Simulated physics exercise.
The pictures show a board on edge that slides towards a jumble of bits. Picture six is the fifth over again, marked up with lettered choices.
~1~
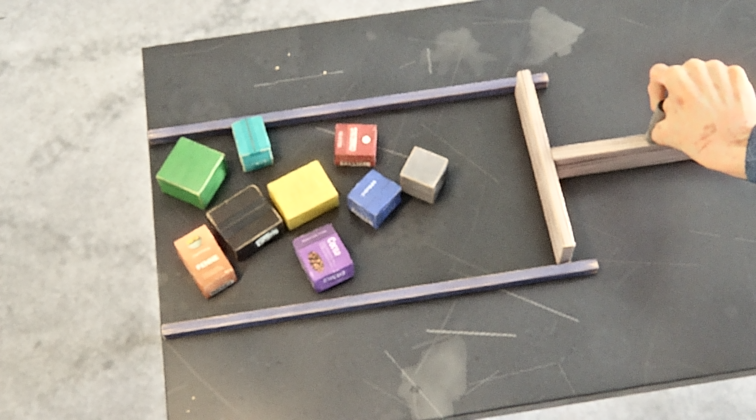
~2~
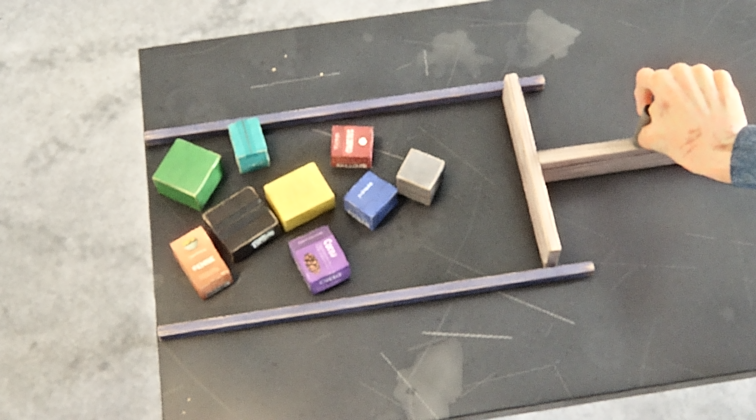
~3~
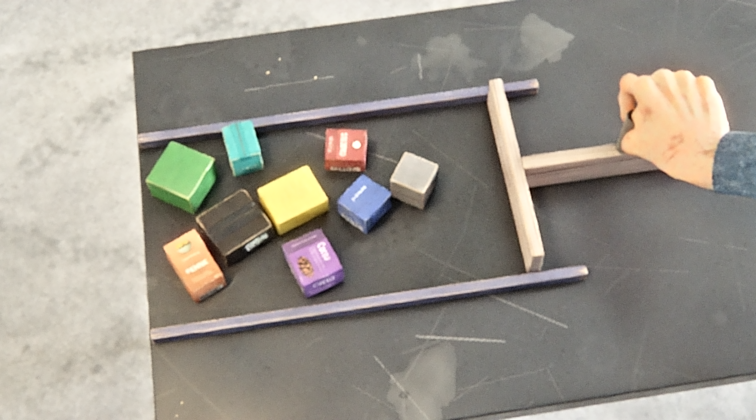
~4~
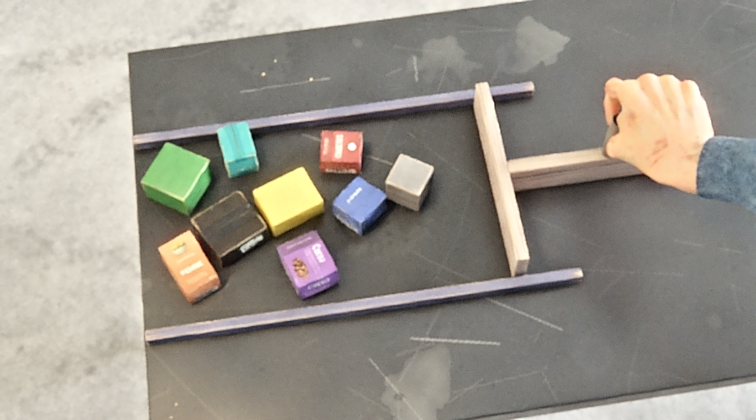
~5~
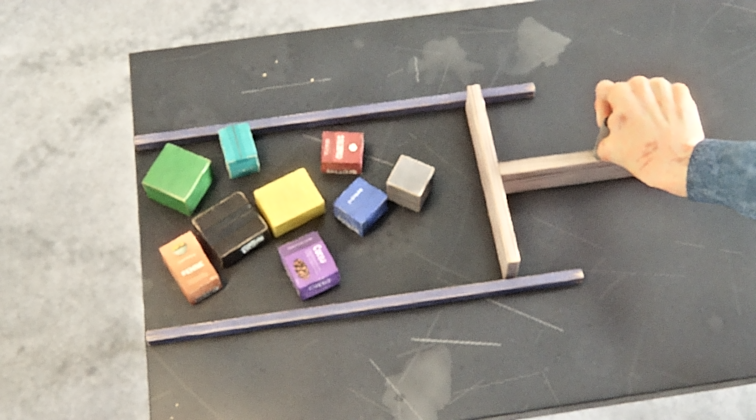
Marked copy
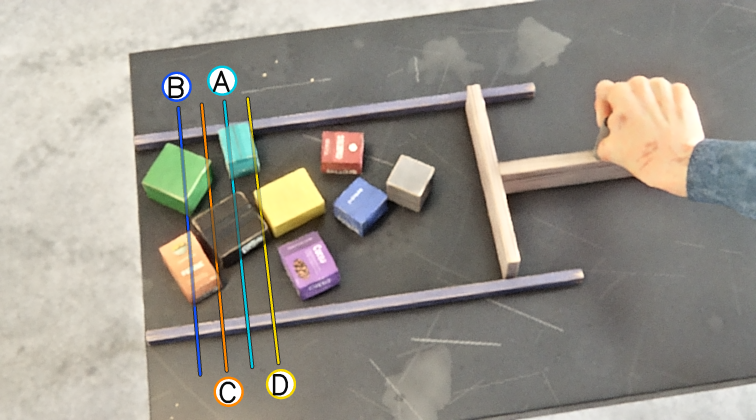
A wooden T-shaped pusher, its handle gripped by a hand at the right, slides a short way left between two dark rails on a black surface with pale marbled floor around it, seen from above. Ahead of it lie green, teal, orange, black, yellow, purple, red, blue and grey blocks, loosely scattered and untouched. The view drifts very slightly as the board's gap to the grey block narrows.
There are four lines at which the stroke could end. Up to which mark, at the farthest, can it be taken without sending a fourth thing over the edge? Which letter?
Up to line C.
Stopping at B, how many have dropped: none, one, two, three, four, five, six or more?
Five.
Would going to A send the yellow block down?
By then, no.
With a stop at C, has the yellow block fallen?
No.
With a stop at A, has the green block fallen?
By then, yes.
On the copy, A at (237, 226); B at (189, 233); C at (213, 230); D at (262, 223).
On C. First, board (393, 183); red packet (335, 150); grey block (358, 180).
Then, board (292, 197); orange box (156, 292); green block (168, 178).
Finally, board (213, 208); green block over the edge; orange box over the edge; two fallen.
By contrast, A is within the limit but short; B drops five; D is within the limit but short.
